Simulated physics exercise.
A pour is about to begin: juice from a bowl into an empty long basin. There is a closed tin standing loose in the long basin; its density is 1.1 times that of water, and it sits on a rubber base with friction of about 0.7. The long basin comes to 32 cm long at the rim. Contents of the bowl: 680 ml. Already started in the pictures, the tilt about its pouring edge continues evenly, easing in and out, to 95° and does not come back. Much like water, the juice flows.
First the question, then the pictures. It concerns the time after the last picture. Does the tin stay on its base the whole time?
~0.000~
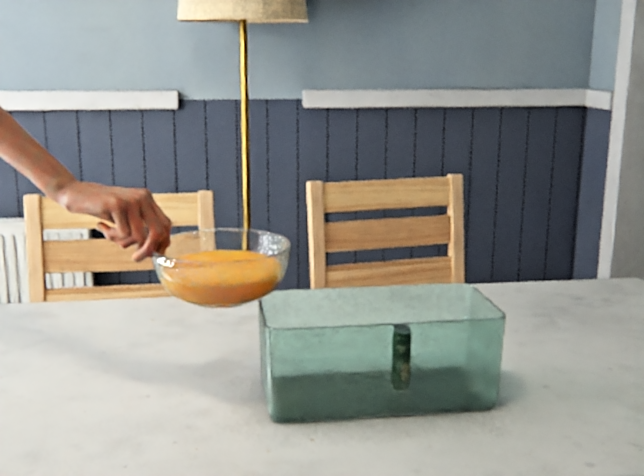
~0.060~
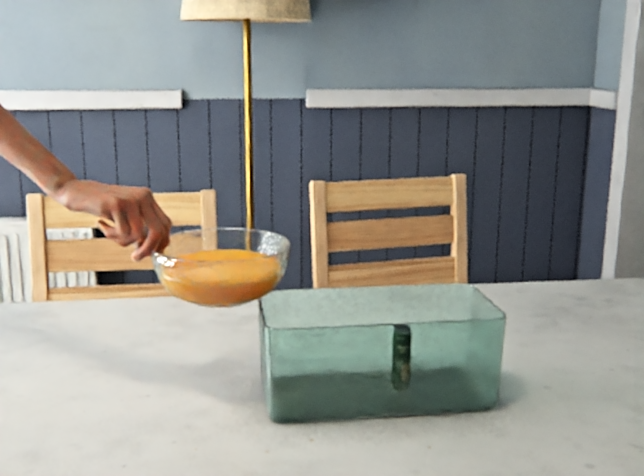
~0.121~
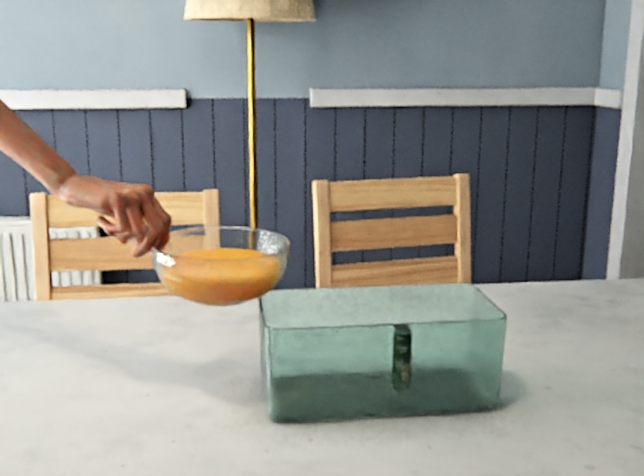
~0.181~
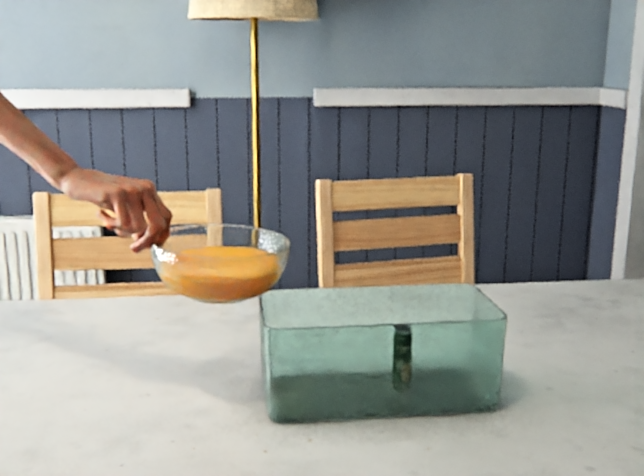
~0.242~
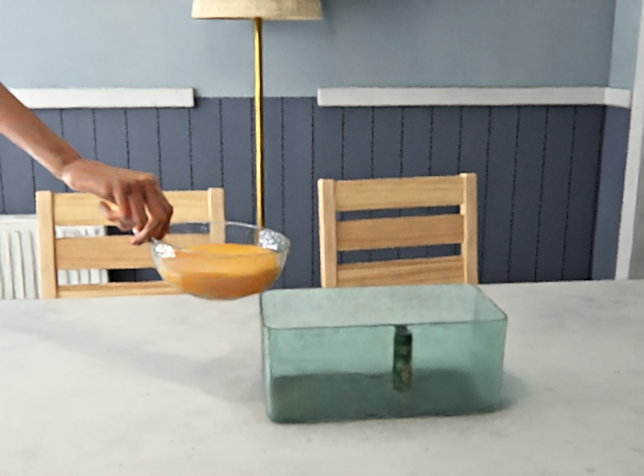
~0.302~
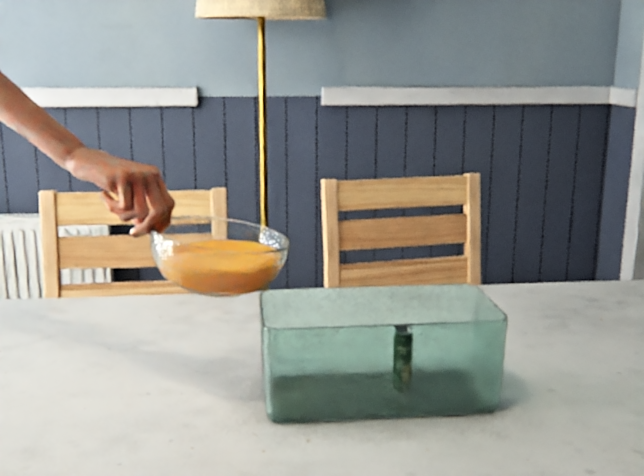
Yes, it stays upright.
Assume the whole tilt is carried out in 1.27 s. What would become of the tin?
Then the tin does not tip.
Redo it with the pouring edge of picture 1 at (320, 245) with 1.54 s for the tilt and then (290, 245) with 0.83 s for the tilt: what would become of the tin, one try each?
Run one: It tumbles. Run two: It tumbles.
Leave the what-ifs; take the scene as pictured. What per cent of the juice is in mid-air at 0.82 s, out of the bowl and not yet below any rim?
About 24 per cent.
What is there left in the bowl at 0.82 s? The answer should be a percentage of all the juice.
Near 68 in a hundred.
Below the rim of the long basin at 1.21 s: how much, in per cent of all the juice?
Reading: Approx. 76 %.
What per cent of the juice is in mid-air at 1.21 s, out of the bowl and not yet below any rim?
14 in a hundred, give or take.
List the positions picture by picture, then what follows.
Tilt 0°; pouring edge (289, 244); surface from (159, 268) to (283, 262); the long basin's rim runs from (262, 311) to (488, 301); the tin's top is at (402, 332), in the first frame.
Tilt 0°; pouring edge (289, 244); surface from (158, 267) to (283, 263), in the second frame.
Tilt 1°; pouring edge (289, 244); surface from (158, 265) to (283, 261), in the third frame.
Tilt 3°; pouring edge (289, 244); surface from (158, 262) to (282, 259), in the fourth frame.
Tilt 6°; pouring edge (289, 243); surface from (158, 259) to (283, 257), in the fifth frame.
Tilt 9°; pouring edge (288, 243); surface from (158, 255) to (283, 254), in the sixth frame.
After 0.82 s the tilt is 53° and 68 per cent is still to pour; the tin stands where it began.
After 1.21 s the tilt is 84° and 9 per cent is still to pour; the tin stands where it began.
After 1.61 s the tilt is 95° and 0 per cent is still to pour; the tin stands where it began.
After 2.04 s the tilt is 95° and 0 per cent is still to pour; the tin stands where it began.
In the end the tin stands where it began.
